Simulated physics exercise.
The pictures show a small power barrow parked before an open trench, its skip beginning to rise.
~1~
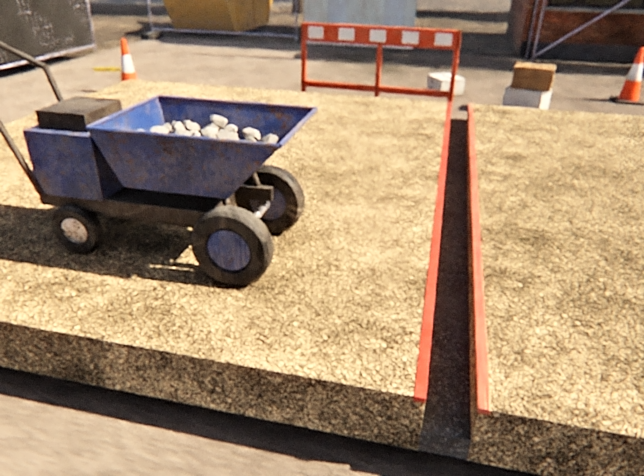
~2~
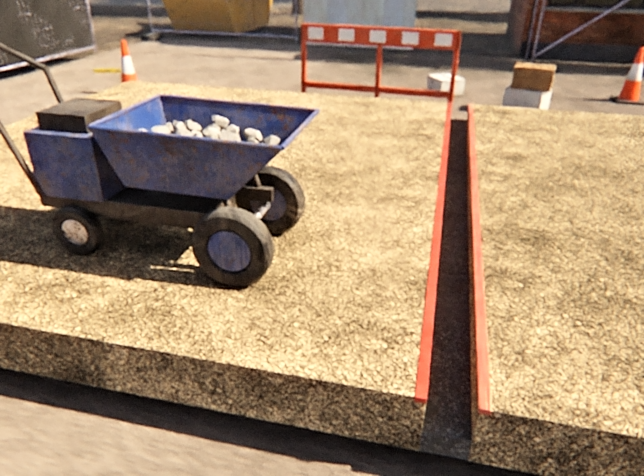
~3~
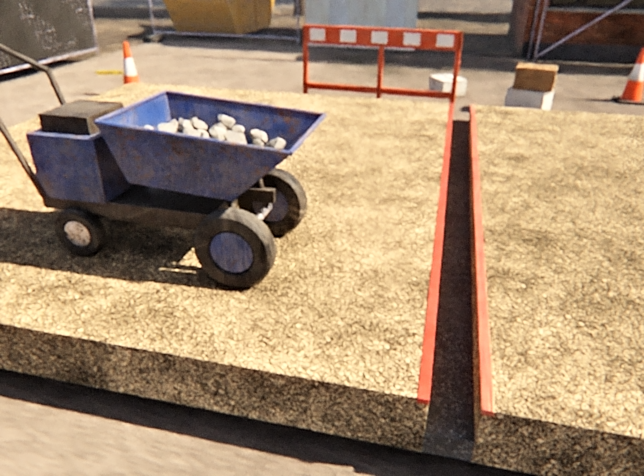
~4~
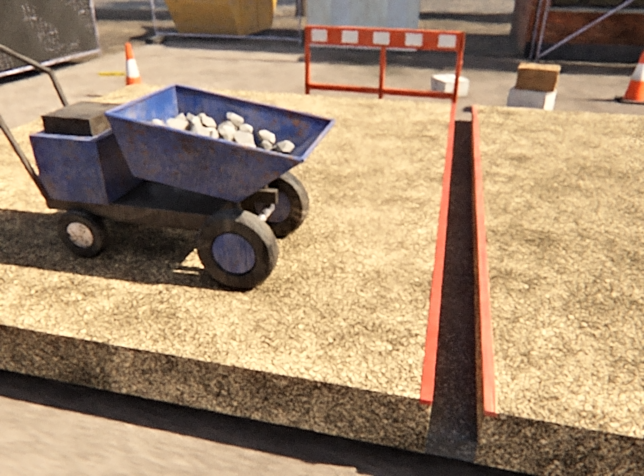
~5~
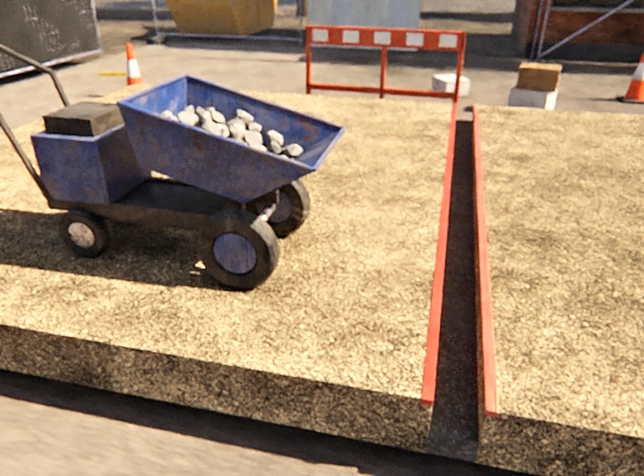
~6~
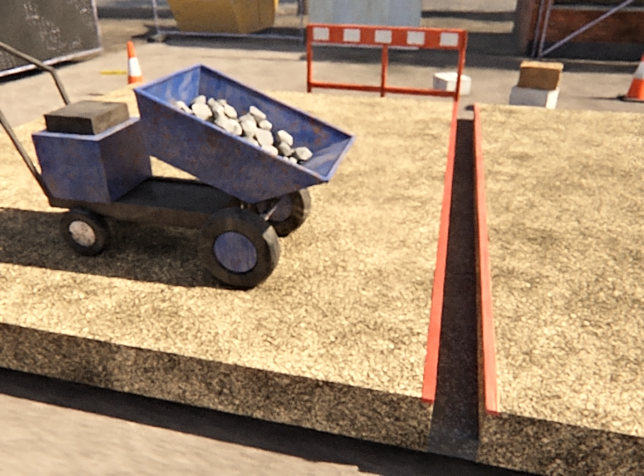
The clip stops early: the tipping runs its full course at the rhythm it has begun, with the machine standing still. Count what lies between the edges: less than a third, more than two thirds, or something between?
The trench ends with under a third of it.
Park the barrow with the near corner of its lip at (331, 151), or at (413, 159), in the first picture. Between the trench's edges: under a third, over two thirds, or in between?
In turn: The middle third; under a third.
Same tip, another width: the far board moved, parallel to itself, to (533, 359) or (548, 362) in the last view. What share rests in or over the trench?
About 20 and 20 per cent.
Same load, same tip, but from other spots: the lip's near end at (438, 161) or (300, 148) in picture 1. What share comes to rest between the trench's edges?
First some 0, then 30 per cent.
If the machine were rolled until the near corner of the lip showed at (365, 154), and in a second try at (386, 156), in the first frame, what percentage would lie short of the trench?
In turn 0 and 0 in a hundred.
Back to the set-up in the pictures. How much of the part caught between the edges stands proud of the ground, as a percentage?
Near 0 %.
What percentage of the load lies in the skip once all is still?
Near 35 %.
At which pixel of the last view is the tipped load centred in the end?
Near (409, 269).
Soon after the last picture, skip tipped steeply; all in the skip.
A little later, skip tipped right over; most in the skip; about a quarter short of the trench.
Later still, skip tipped right over; about a third in the skip; about half short of the trench; a small part in or heaped over the trench; a stray few beyond it.
At rest, skip tipped right over; about a third in the skip; about half short of the trench; a small part in or heaped over the trench; a stray few beyond it.
